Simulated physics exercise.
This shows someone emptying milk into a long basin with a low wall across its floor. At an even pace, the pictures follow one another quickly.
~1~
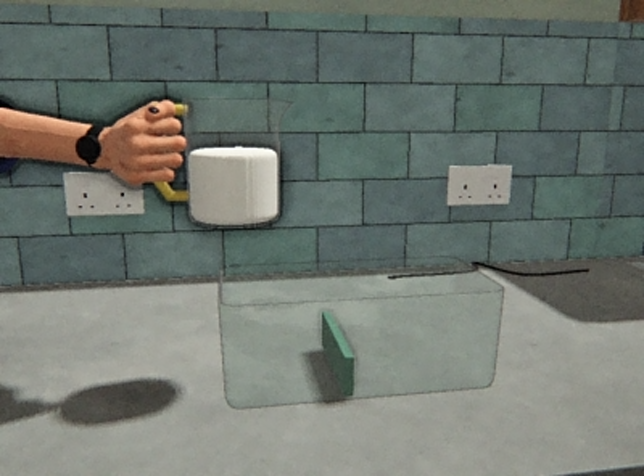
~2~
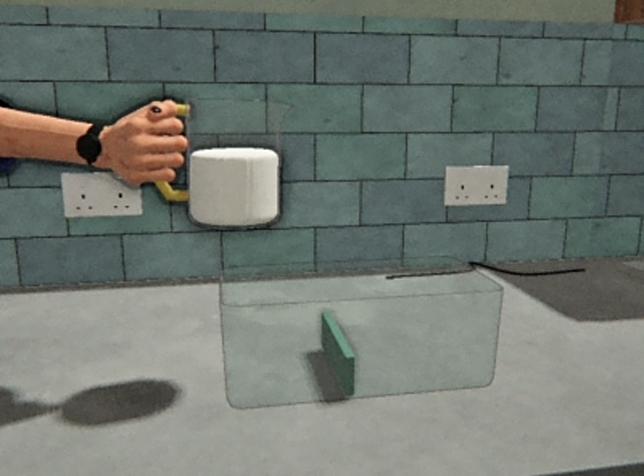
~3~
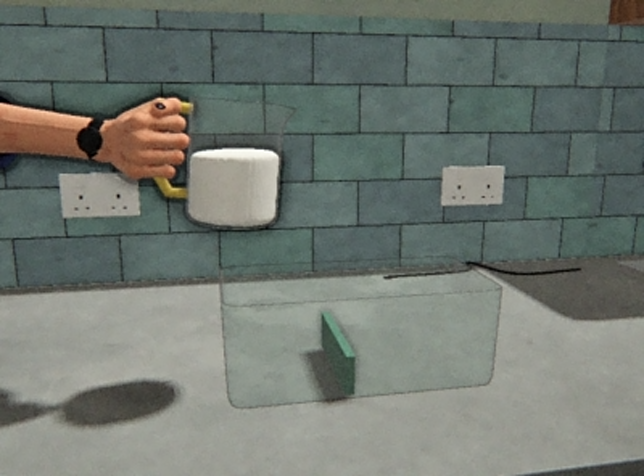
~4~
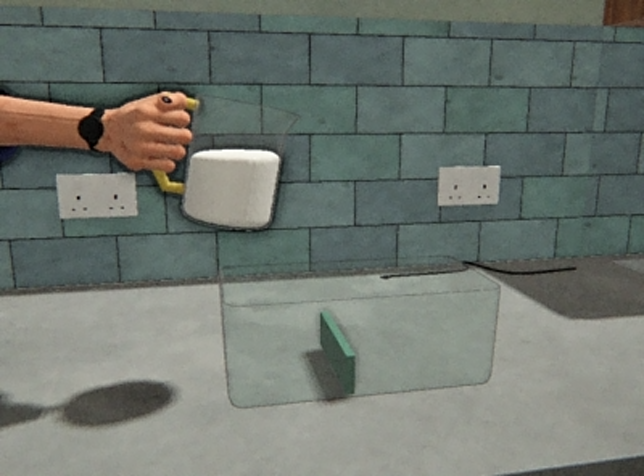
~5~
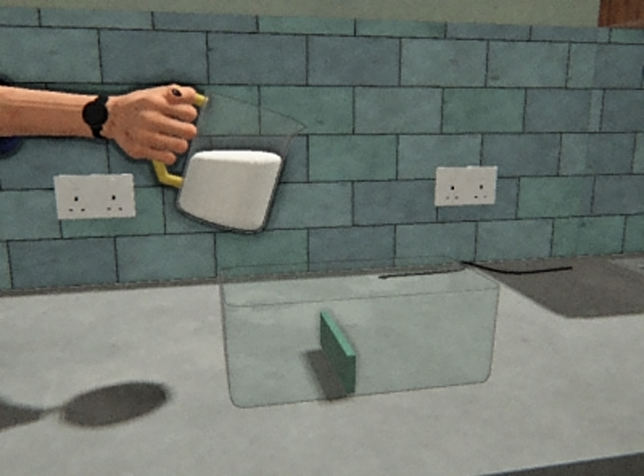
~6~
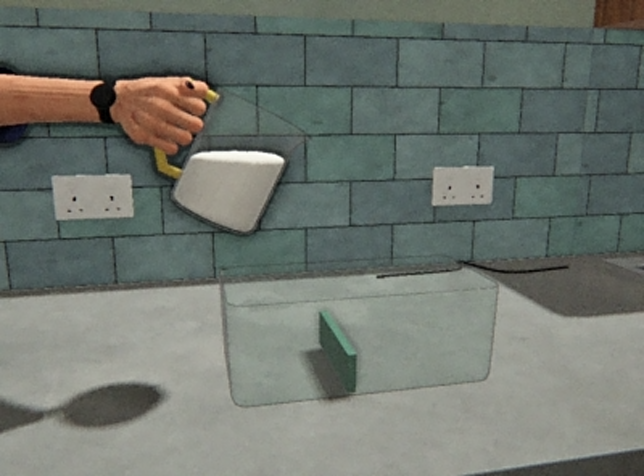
A hand gradually tilts a clear jug of milk rightward above a long clear basin.
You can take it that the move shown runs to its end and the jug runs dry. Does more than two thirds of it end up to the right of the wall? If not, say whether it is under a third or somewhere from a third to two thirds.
The right side is left with enough to pass two thirds.
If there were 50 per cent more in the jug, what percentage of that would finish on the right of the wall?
I'd reckon close to 90 %.
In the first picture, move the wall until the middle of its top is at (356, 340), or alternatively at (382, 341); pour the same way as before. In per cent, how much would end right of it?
In turn some 45 and 5 in a hundred.
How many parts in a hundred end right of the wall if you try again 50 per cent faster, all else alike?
It comes to some 85 in a hundred.
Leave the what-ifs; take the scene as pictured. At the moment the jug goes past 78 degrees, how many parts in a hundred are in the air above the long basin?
I'd reckon some 10 per cent.
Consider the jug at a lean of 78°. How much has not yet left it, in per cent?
About 90 per cent.
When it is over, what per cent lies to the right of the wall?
Close to 85 in a hundred.
A moment on, the jug is tipped on its side and 90 per cent is still to pour, 0 is left of the wall and 0 right of it.
Next, the jug is tipped right over and 36 per cent is still to pour, 2 is left of the wall and 42 right of it.
Then the jug is tipped right over and 7 per cent is still to pour, 8 is left of the wall and 79 right of it.
Later the jug is tipped right over and 1 per cent is still to pour, 14 is left of the wall and 84 right of it.
Finally, 15 per cent lies left of the wall, 84 right of it and 1 outside.
